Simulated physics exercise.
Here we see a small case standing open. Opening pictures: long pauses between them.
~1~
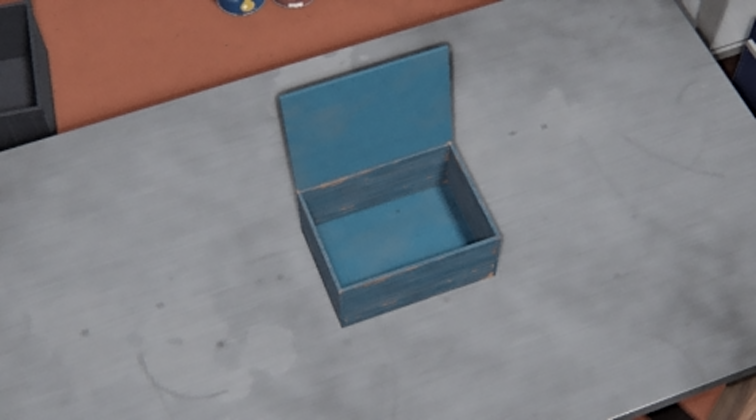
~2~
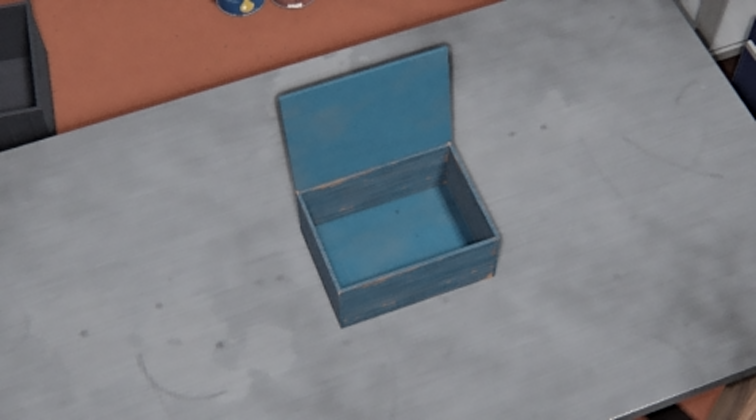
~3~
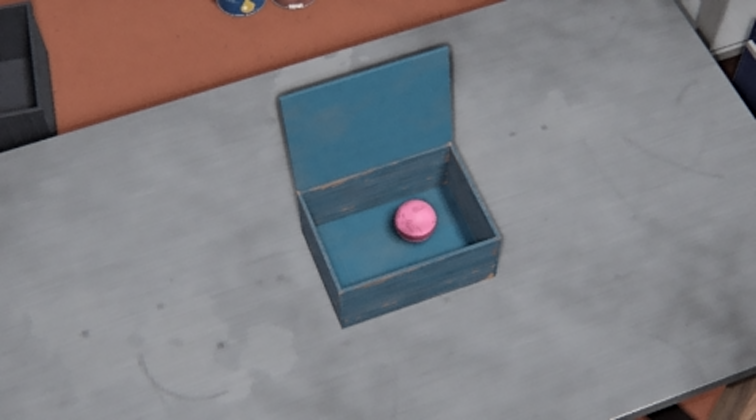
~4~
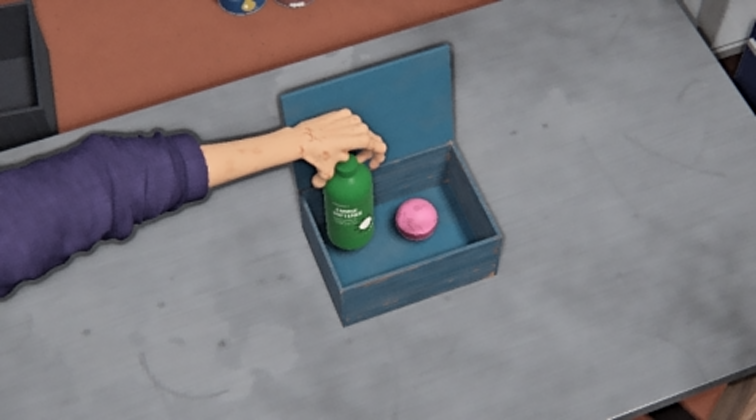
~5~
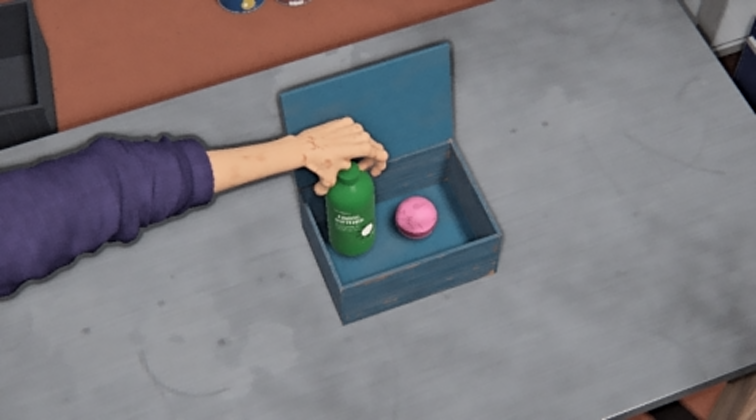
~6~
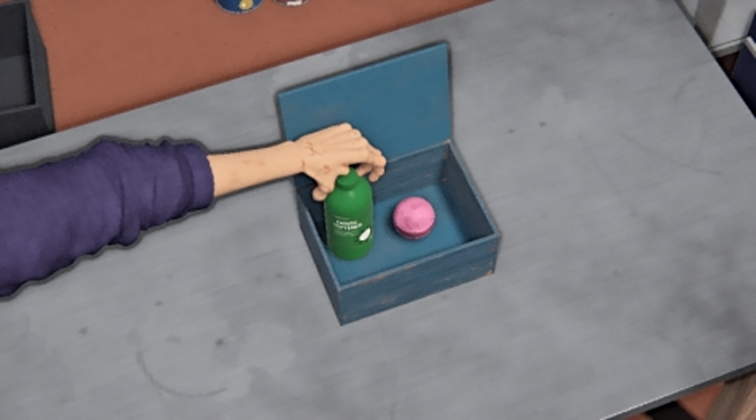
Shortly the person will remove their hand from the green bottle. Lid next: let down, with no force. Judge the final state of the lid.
The lid is not fully down.
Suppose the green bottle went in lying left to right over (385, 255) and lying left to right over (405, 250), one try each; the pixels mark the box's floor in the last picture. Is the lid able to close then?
With the first packing the lid lowers fully; with the second it lowers fully.
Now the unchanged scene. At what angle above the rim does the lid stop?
Some 20° above the rim.
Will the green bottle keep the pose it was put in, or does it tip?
The green bottle tips.
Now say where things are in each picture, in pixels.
In the first picture, the last thing is not in view yet.
In the second picture, the last thing is not in view yet.
In the third picture, the last thing is not in view yet; pink ball (415, 221).
The fourth picture shows coming down; green bottle (348, 198); pink ball (416, 219).
The fifth picture shows coming down; green bottle (350, 205); pink ball (416, 218).
The sixth picture shows in place under the hand; green bottle (348, 210); pink ball (414, 218).
Then, 1.30 s later than the last frame, lid 77° above the rim.
Then, 3.40 s later than the last frame, lid 55° above the rim; green bottle tilted by 5° near (351, 214).
Then, 4.60 s later than the last frame, lid 28° above the rim; green bottle tilted by 32° near (361, 238).
When it is over, lid 22° above the rim; lying over in the box, green bottle; pink ball as before. End places, in pixels of the last picture, green bottle near (364, 247).
